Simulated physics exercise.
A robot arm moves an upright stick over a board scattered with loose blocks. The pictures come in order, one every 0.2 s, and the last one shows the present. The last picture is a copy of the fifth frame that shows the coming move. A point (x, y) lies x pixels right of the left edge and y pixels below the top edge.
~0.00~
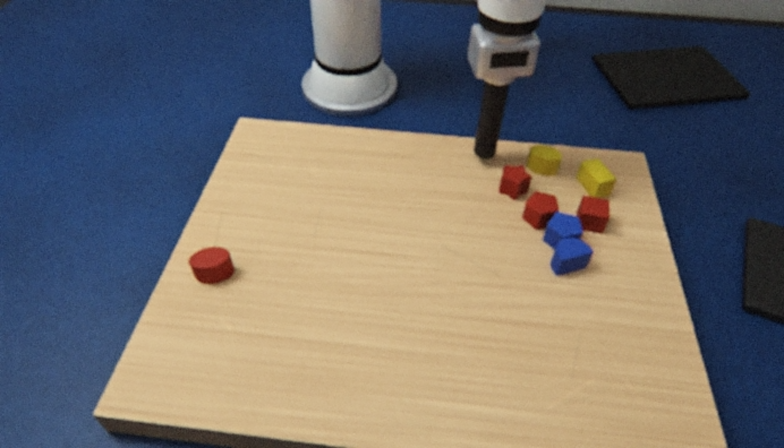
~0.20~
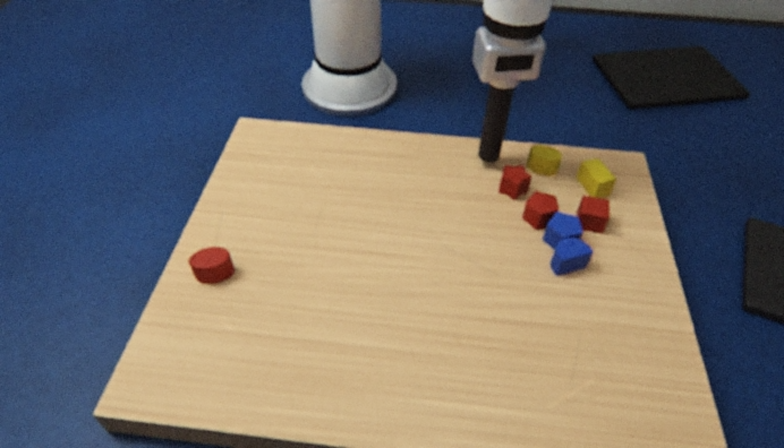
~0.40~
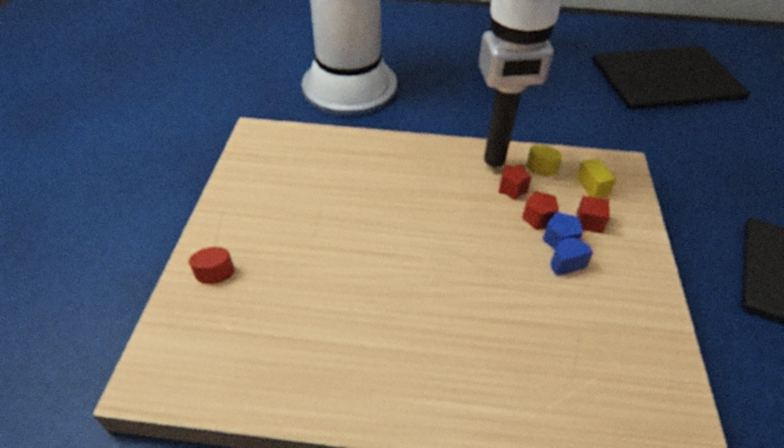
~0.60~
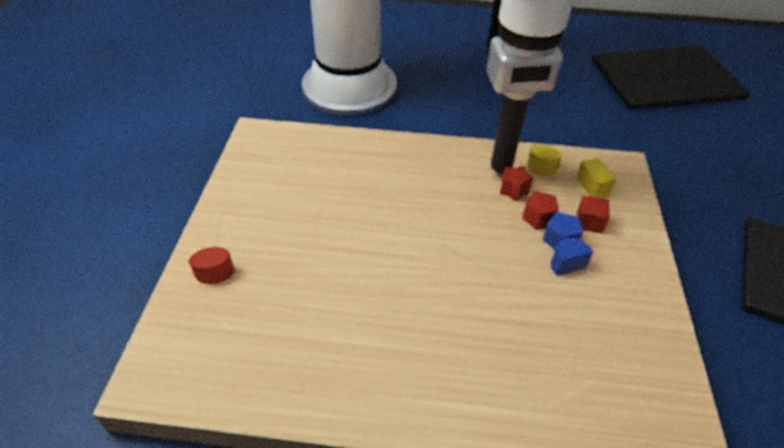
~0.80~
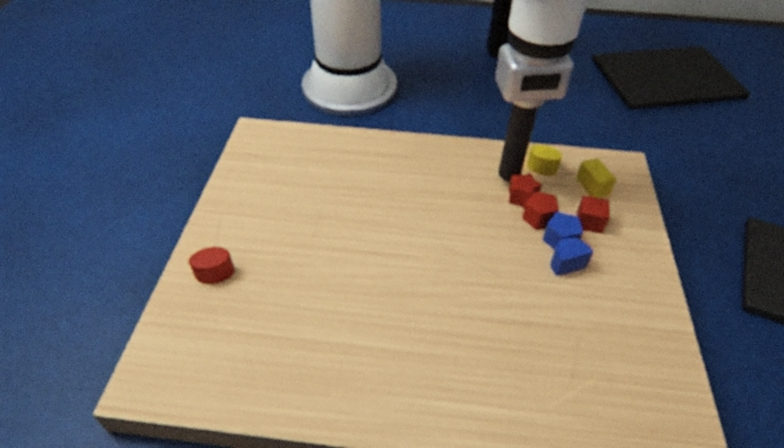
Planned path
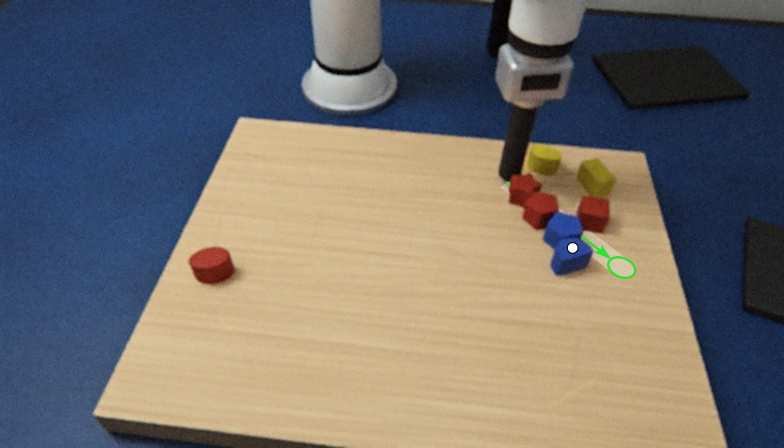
A robot arm's upright black stick slides right and toward the viewer along a wooden board's far edge, then nudges a small red star slightly right, closer to a red five-sided block, while the other loose blocks stay still.
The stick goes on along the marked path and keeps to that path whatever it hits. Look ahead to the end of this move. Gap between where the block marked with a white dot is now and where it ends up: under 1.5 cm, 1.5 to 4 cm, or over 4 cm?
The middle band: 1.5 to 4 cm.
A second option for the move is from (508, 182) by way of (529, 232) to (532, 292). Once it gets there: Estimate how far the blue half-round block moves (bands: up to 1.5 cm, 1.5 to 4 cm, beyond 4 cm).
It falls in the over 4 cm band.
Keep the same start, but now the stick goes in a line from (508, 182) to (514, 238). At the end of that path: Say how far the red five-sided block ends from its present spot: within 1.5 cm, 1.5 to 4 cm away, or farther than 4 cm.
Upwards of 4 cm.
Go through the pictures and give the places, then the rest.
The first frame shows tip of the stick at (485, 152), middles of tops, red star at (516, 173), red five-sided block at (544, 202), blue five-sided block at (566, 224), blue half-round block at (573, 248).
The second frame shows stick at (489, 155), nothing pushed.
The third frame shows stick at (495, 160), nothing pushed.
The fourth frame shows stick at (501, 166), red star at (517, 174).
The fifth frame shows stick at (509, 174), red star at (526, 182), red five-sided block at (544, 202), blue five-sided block at (566, 224), blue half-round block at (573, 248).
The line goes from (508, 182) to (622, 267); the dot is on the blue half-round block.
On the path given first. One third of the way, stick at (546, 200); red star at (530, 201), turned 65° clockwise; red five-sided block at (549, 221), turned 55° anticlockwise; blue five-sided block at (580, 233); blue half-round block at (580, 258), turned 35° clockwise.
Two thirds of the way, stick at (584, 228); red star at (530, 201), turned 70° clockwise; red five-sided block at (549, 221), turned 55° anticlockwise; blue five-sided block at (585, 240); blue half-round block at (580, 264), turned 35° clockwise.
At the end, stick at (626, 260); red star at (530, 201), turned 70° clockwise; red five-sided block at (549, 221), turned 55° anticlockwise; blue five-sided block at (589, 248), turned 35° clockwise; blue half-round block at (578, 269), turned 25° clockwise.
